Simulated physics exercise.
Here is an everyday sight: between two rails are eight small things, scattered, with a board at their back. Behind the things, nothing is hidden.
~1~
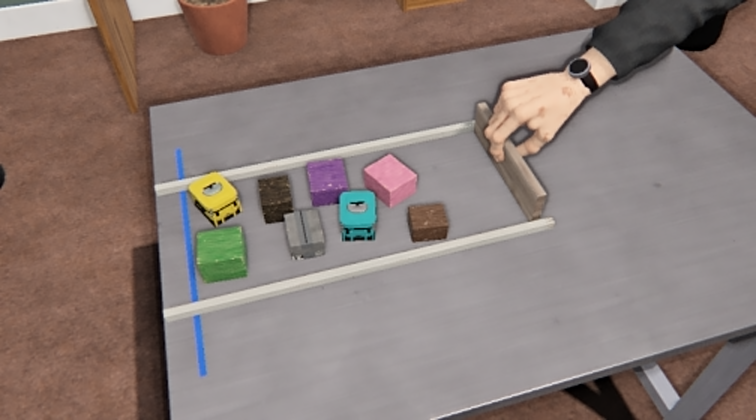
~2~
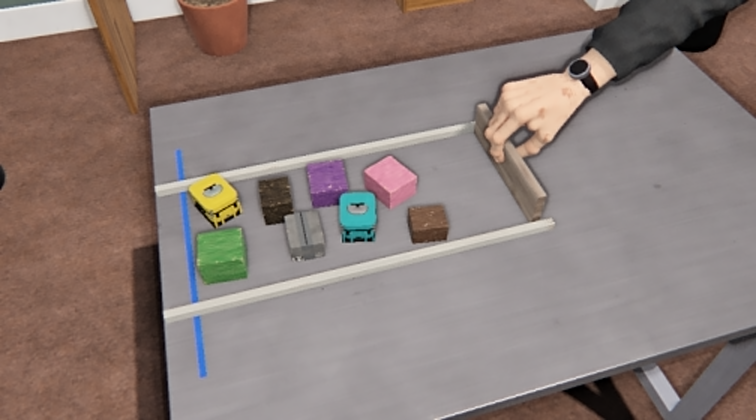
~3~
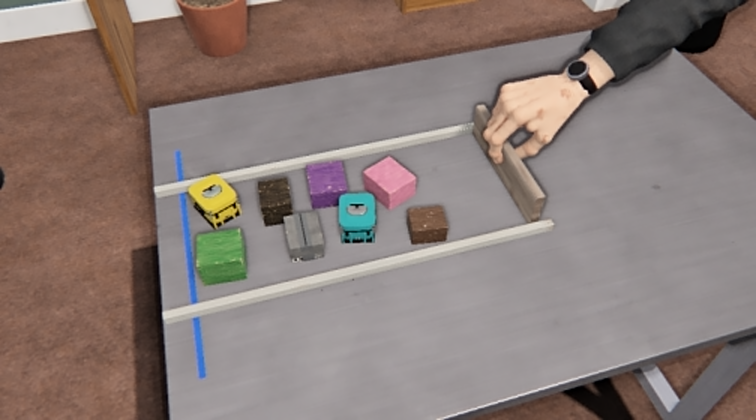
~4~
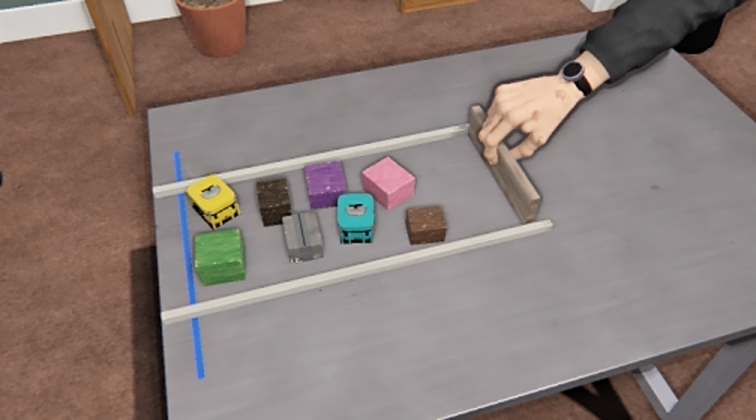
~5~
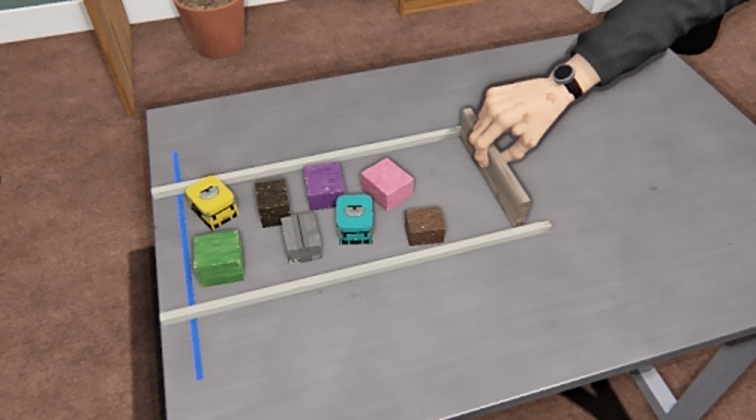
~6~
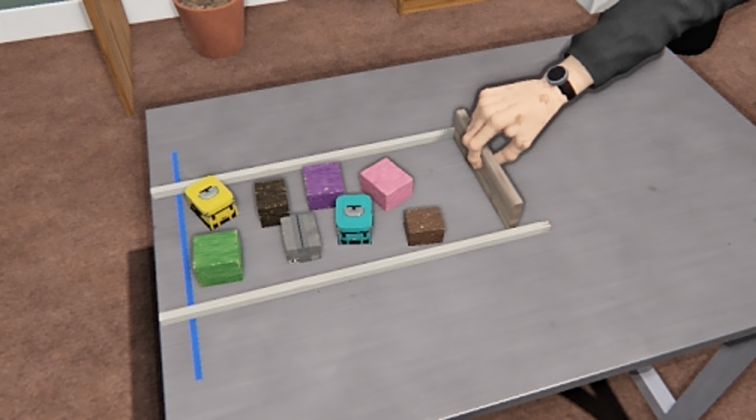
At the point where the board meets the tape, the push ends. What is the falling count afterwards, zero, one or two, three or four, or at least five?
Afterwards the falling count is at least five.
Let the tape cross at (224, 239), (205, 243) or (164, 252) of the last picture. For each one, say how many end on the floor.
The counts come to 4, then 5, then 8.
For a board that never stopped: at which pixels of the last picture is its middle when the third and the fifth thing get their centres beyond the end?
About (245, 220) and about (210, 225).
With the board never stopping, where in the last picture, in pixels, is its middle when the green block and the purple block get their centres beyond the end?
Estimated middle: (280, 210), and (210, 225) for the other.
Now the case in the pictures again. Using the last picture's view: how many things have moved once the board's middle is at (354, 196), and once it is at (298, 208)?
Tally: First 6; then 8.
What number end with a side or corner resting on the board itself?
At rest, 2 are in contact.
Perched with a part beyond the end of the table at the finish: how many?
It's 2.
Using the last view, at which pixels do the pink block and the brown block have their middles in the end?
Pink block: About (162, 227); brown block: About (168, 293).
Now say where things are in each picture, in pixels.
Green block (223, 255); yellow case (215, 199); black block (277, 200); board (507, 160); tape (189, 245), in the first frame.
Yellow case (216, 200); board (507, 161), in the second frame.
Black block (276, 202); turquoise case (357, 218), in the third frame.
Green block (221, 258); pink block (388, 183), in the fourth frame.
Yellow case (212, 202); brown block (424, 226), in the fifth frame.
Green block (219, 259); yellow case (211, 202); black block (273, 203); board (485, 168); tape (185, 248), in the sixth frame.
Soon after, none off yet; green block at rest near (219, 259); yellow case at rest near (211, 202); black block at rest near (273, 203).
After that, none off yet; green block displaced a little near (195, 264); yellow case displaced a little near (187, 206); black block displaced about its own width near (221, 214).
And then, two off so far; green block on its way down; yellow case on its way down near (160, 353); black block tilting a little near (133, 235).
In the end, the number that fall off is five or more; gone, turquoise case, purple block, grey box, black block, yellow case and green block.
